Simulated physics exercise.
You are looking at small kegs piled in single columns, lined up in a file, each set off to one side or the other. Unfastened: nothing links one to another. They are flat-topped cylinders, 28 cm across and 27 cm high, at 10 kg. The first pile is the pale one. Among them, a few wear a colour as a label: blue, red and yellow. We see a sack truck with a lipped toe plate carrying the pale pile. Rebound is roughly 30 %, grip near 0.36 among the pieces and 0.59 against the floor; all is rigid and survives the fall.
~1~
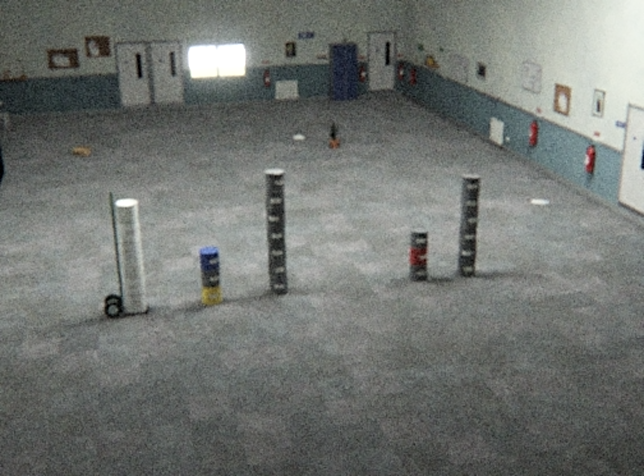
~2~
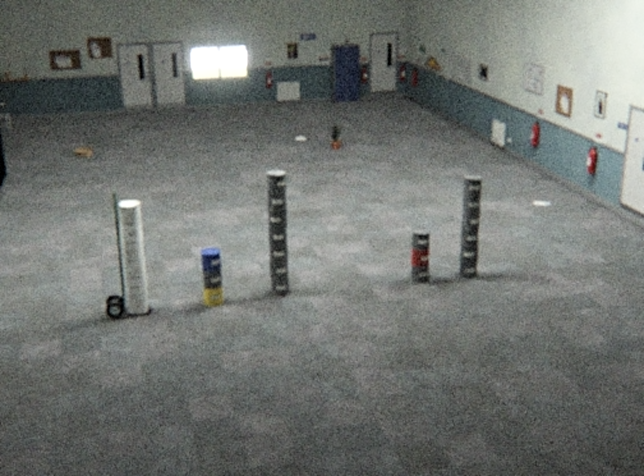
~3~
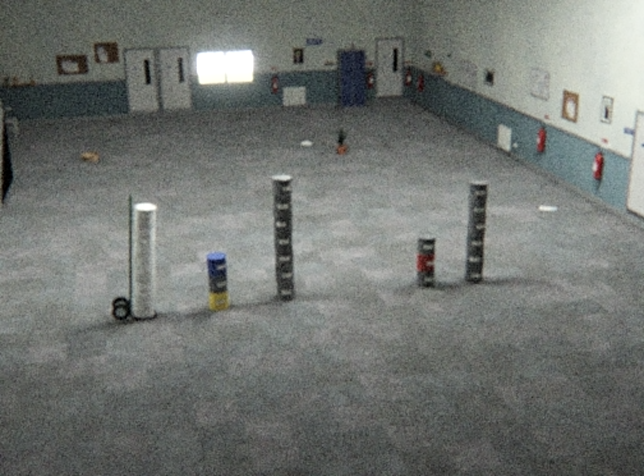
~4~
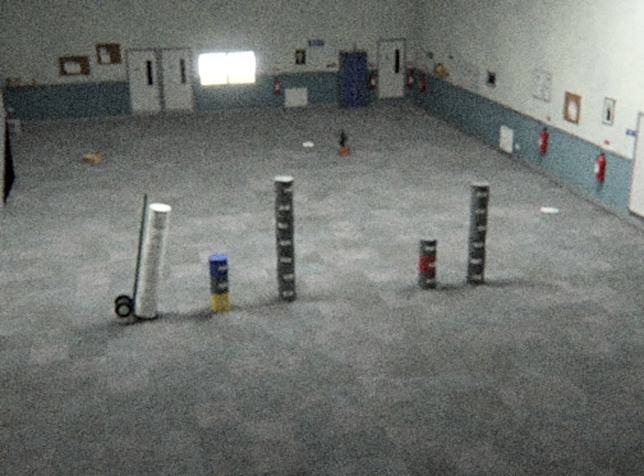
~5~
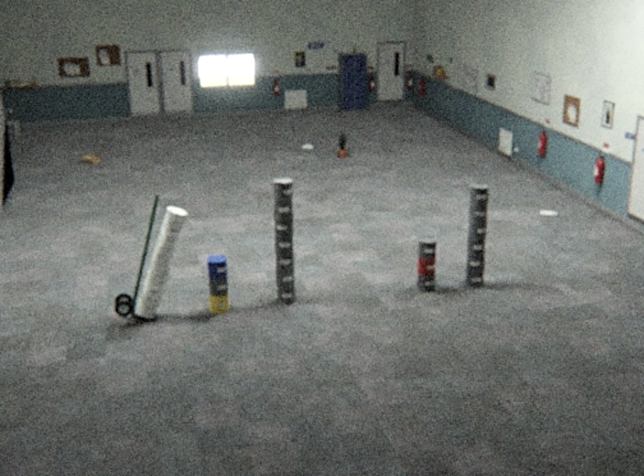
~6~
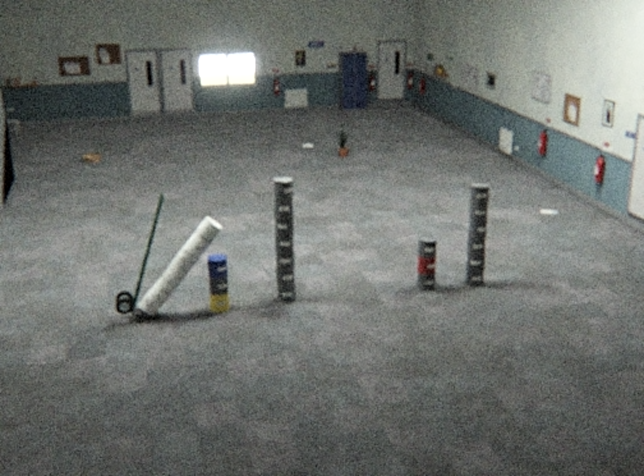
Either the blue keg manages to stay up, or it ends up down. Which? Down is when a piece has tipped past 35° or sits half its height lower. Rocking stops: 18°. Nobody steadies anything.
It ends up down.
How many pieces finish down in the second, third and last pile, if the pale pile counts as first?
Pile by pile: Second 2, third 0, last 0.
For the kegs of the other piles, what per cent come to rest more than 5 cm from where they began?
It comes to 20 percent.
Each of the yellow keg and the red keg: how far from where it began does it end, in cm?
Roughly yellow 0, red 0.
Then, 0.14 s past the last view, 6 of the pale pile down; none of the 19 other kegs down, 1 disturbed; blue keg 6 cm from its place.
Then, 0.38 s past the last view, 6 of the pale pile down; none of the 19 other kegs down, 4 disturbed; blue keg 16° from how it stood; yellow keg 39 mm from its place.
Then, 0.74 s past the last view, 6 of the pale pile down; 2 of the 19 other kegs down; blue keg 63° from how it stood, 41 cm lower; yellow keg 39 mm from its place.
Then, 1.38 s past the last view, 6 of the pale pile down; 2 of the 19 other kegs down; blue keg on its side.
In the end, 6 of the pale pile down; 2 of the 19 other kegs down; blue keg on its side; red keg unmoved; yellow keg 39 mm from its place. From the last view, middles, blue keg near (302, 280), red keg near (427, 263).
